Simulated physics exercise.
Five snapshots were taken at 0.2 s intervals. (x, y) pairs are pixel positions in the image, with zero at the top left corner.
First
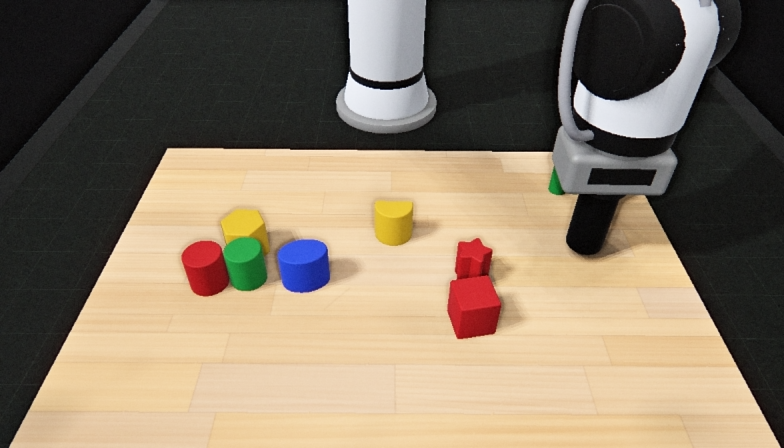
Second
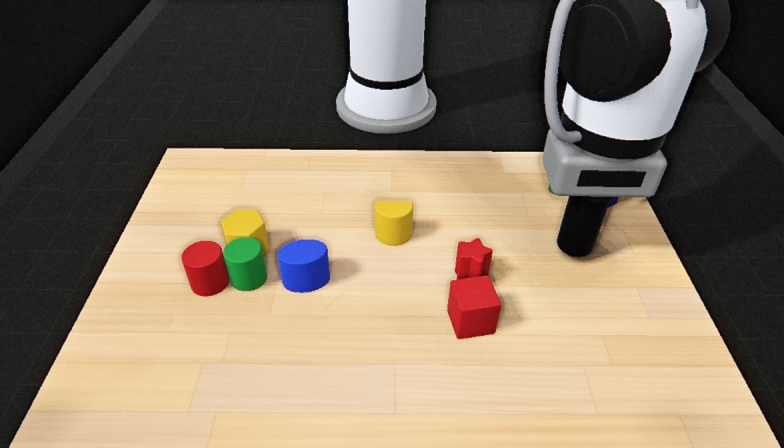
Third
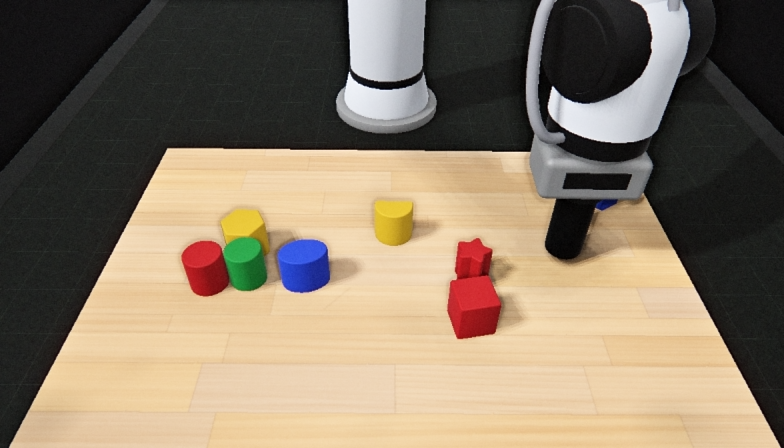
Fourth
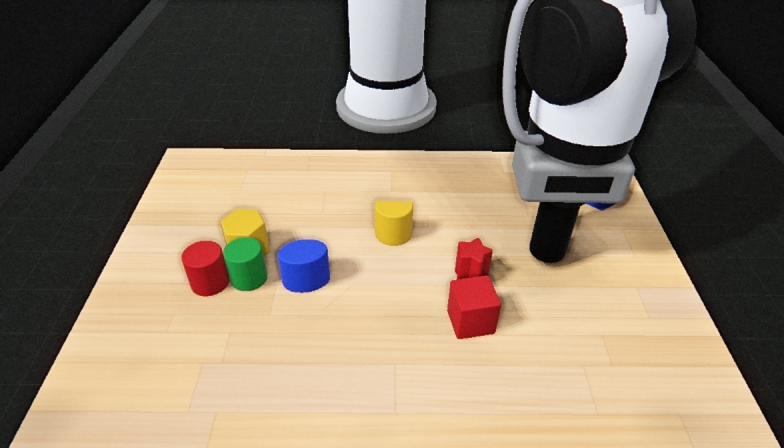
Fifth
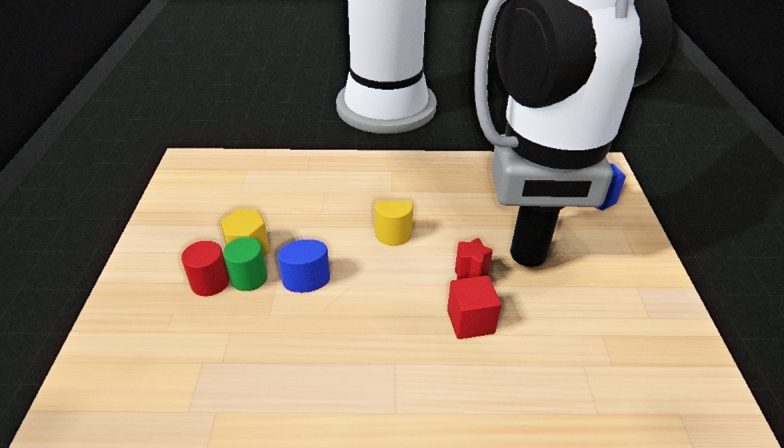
On a light wooden table, a white robot arm slid its black stick steadily a short way left toward the red star and red cube, while all the colored blocks stayed where they were.
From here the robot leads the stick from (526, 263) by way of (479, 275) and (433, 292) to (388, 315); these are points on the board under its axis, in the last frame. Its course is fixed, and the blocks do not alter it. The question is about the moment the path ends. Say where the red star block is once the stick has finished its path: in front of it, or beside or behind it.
The stick will still be pushing it.
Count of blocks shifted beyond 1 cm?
The push moves one block more than 1 cm.
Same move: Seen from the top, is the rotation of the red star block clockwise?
Yes.
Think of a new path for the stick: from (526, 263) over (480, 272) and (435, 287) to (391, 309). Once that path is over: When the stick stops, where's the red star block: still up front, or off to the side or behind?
My prediction: In front.
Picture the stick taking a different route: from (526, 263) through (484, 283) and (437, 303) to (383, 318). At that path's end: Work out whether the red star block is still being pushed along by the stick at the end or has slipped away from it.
Slipped off.
What follows on the original path. One third of the way, stick (480, 267); red star block (454, 254), turned 10° clockwise.
Two thirds of the way, stick (434, 284); red star block (404, 272), turned 15° clockwise.
At the end, stick (388, 308); red star block (353, 293), turned 20° clockwise; red four-sided block in place.
